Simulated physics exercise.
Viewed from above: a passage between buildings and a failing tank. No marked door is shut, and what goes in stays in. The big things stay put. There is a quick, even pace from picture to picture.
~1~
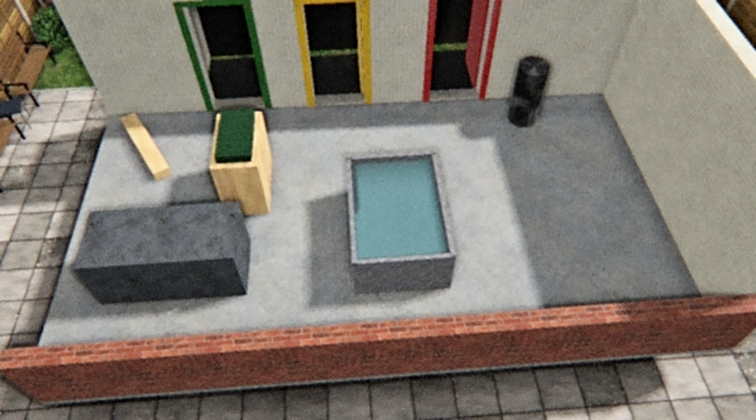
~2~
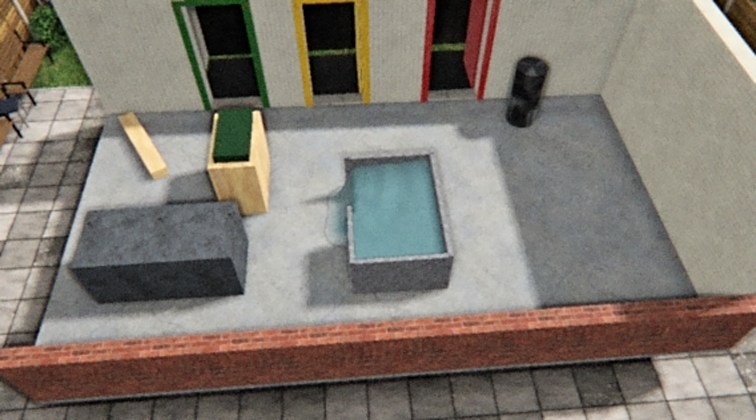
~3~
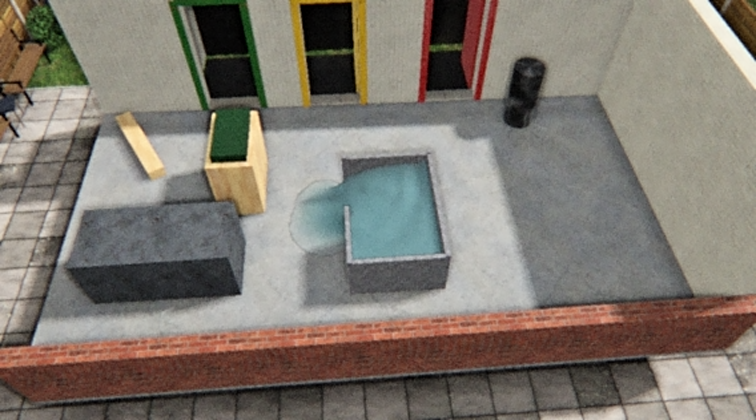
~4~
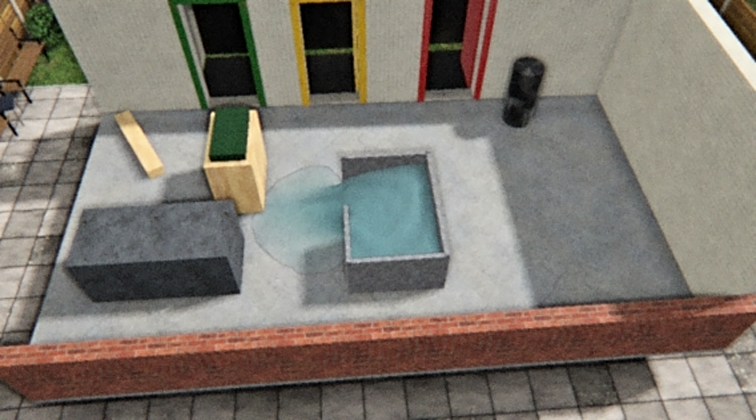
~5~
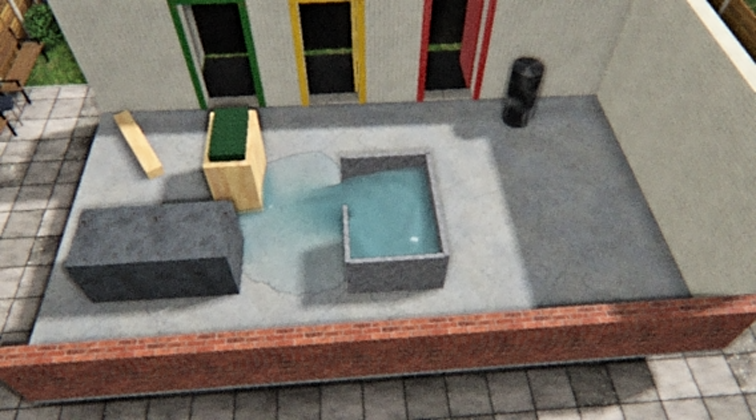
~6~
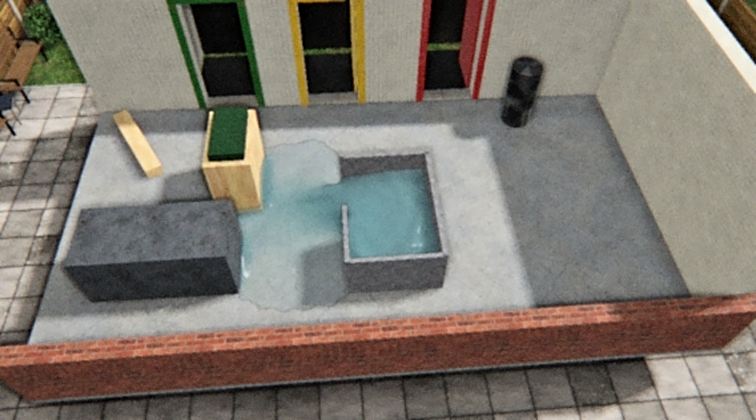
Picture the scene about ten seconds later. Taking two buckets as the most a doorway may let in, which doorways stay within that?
I expect the yellow door to go past two buckets; I expect the green door to go past two buckets; I expect the red door to stop at two buckets or less.
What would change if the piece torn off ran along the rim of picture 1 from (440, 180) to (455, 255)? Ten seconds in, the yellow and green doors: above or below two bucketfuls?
One by one: Yellow door holds; green door stays under.
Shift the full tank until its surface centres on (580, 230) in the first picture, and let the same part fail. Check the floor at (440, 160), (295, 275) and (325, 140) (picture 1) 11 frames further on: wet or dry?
The three spots read swamped, swamped, swamped.
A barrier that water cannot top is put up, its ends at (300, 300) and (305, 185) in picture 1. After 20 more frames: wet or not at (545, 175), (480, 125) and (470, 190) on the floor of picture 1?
Untouched, soaked, untouched.
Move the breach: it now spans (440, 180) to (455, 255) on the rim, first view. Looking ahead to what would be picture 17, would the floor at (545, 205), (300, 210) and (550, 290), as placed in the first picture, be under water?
In the order given: Swamped, untouched and swamped.
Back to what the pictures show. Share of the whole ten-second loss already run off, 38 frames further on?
About 85 %.
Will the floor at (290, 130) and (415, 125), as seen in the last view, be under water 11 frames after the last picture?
Same order as asked: Drenched, dry as before.
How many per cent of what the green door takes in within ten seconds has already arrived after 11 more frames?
Roughly 45 %.
A moment on, water covers 20 % of the floor; the yellow door not reached, the green door wet at the sill, nothing in, the red door not reached.
Next, water covers 30 % of the floor; the yellow door under two buckets in, the green door under two buckets in, the red door not reached.
Then, water covers 45 % of the floor; the yellow door over two buckets in, the green door over two buckets in, the red door wet at the sill, nothing in.
Later, water covers 65 % of the floor; the yellow door over two buckets in, the green door over two buckets in, the red door wet at the sill, nothing in.
In the end, water covers 70 % of the floor; the yellow door far over two buckets in, the green door over two buckets in, the red door wet at the sill, nothing in.
